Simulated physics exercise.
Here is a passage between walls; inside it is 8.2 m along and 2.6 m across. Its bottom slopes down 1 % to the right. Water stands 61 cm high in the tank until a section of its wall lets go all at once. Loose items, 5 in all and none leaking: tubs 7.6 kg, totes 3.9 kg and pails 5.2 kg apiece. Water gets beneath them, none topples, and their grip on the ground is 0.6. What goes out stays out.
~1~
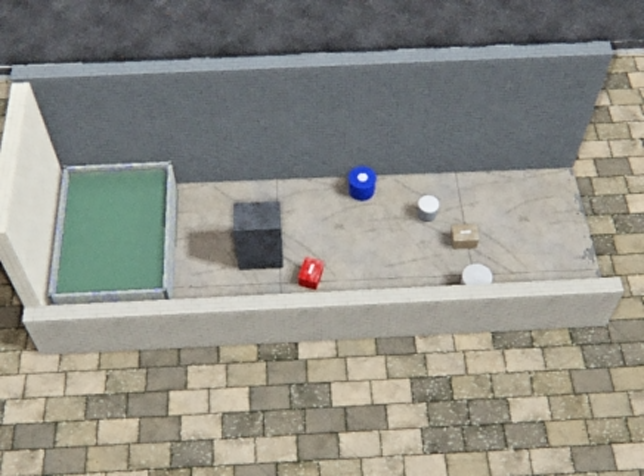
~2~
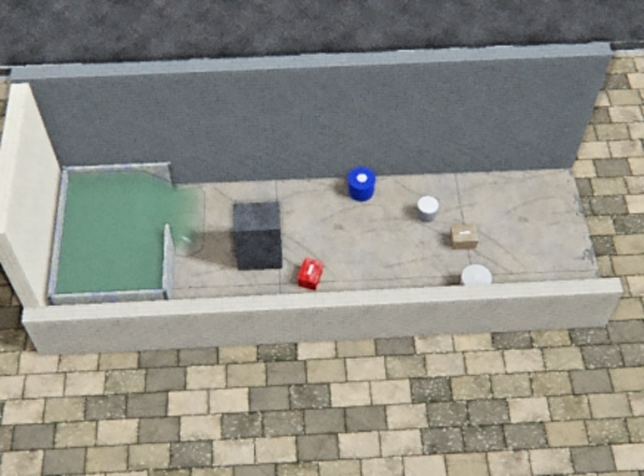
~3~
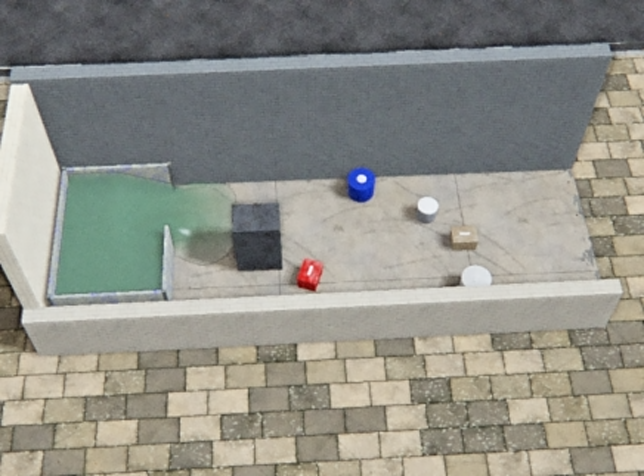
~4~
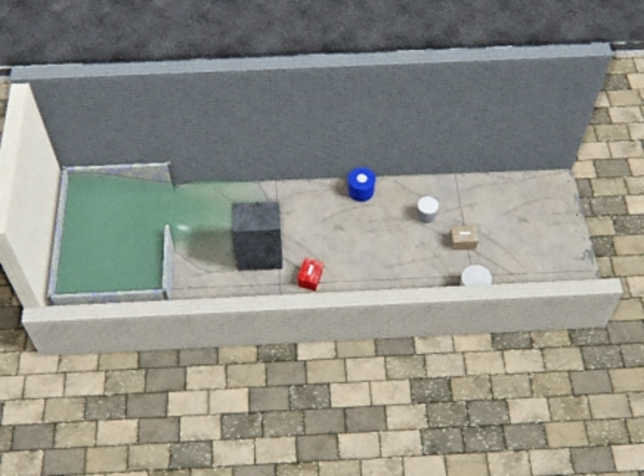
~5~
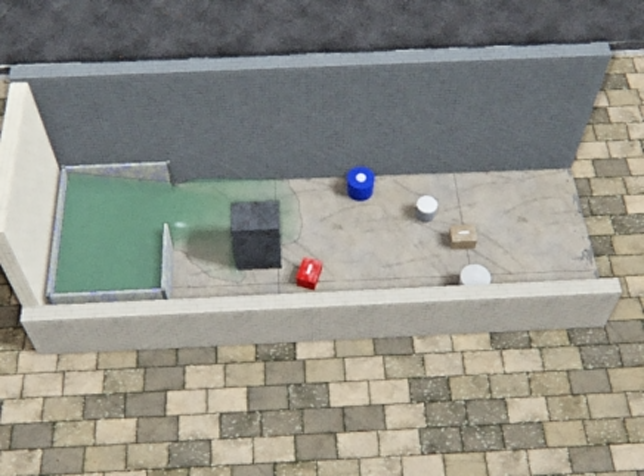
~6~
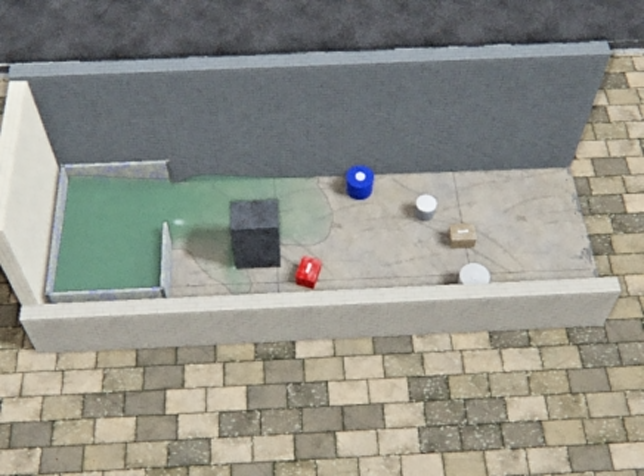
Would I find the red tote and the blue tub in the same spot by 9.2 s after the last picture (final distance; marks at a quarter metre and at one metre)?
Red tote stays put; blue tub travels far.
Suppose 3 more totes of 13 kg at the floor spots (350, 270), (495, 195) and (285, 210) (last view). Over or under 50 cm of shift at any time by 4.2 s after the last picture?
In turn: Short of it, over, more.
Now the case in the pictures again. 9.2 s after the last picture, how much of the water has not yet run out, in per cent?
Some 34 per cent remains.
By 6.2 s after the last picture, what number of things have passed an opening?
4 of them.
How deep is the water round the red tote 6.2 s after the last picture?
About 2 cm.
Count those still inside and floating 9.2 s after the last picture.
At that moment 0.
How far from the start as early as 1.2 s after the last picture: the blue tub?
Roughly 250 cm by then.
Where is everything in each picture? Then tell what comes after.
The red tote at (311, 269), on the bottom; the blue tub at (362, 178) rests on the ground; water covers 3.6 m2; 0 of 5 have shifted, in the first picture.
The red tote at (310, 270) rests on the ground; the blue tub at (362, 178), on the bottom; 4.2 m2 under water; 0 of 5 have shifted, in the second picture.
The red tote at (310, 271), on the bottom; the blue tub at (361, 179) rests on the ground; water covers 5.0 m2; 0 of 5 have shifted, in the third picture.
The red tote at (310, 270), on the bottom; the blue tub at (362, 179), on the bottom; 5.8 m2 under water; 0 of 5 have shifted, in the fourth picture.
The red tote at (309, 270), on the bottom; the blue tub at (361, 178), on the bottom; water covers 6.4 m2; 0 of 5 have shifted, in the fifth picture.
The red tote at (308, 268), on the bottom; the blue tub at (360, 177), on the bottom; water covers 7.1 m2; 0 of 5 have shifted, in the sixth picture.
Then, 1.2 s after the last picture the red tote is near (308, 268), 0.0 m from its start, aground; the blue tub is near (507, 180), 2.4 m from its start, afloat; 0 of 5 are out; 1 afloat.
Then, 3.8 s after the last picture the red tote is near (308, 268), 0.0 m from its start, aground; the blue tub has gone out; 4 of 5 are out; 0 afloat.
Then, 6.2 s after the last picture the red tote is near (308, 268), 0.0 m from its start, aground; the blue tub has gone out; 4 of 5 are out; 0 afloat.
Then, 9.2 s after the last picture the red tote is near (308, 268), 0.0 m from its start, aground; the blue tub has gone out; 4 of 5 are out; 0 afloat.
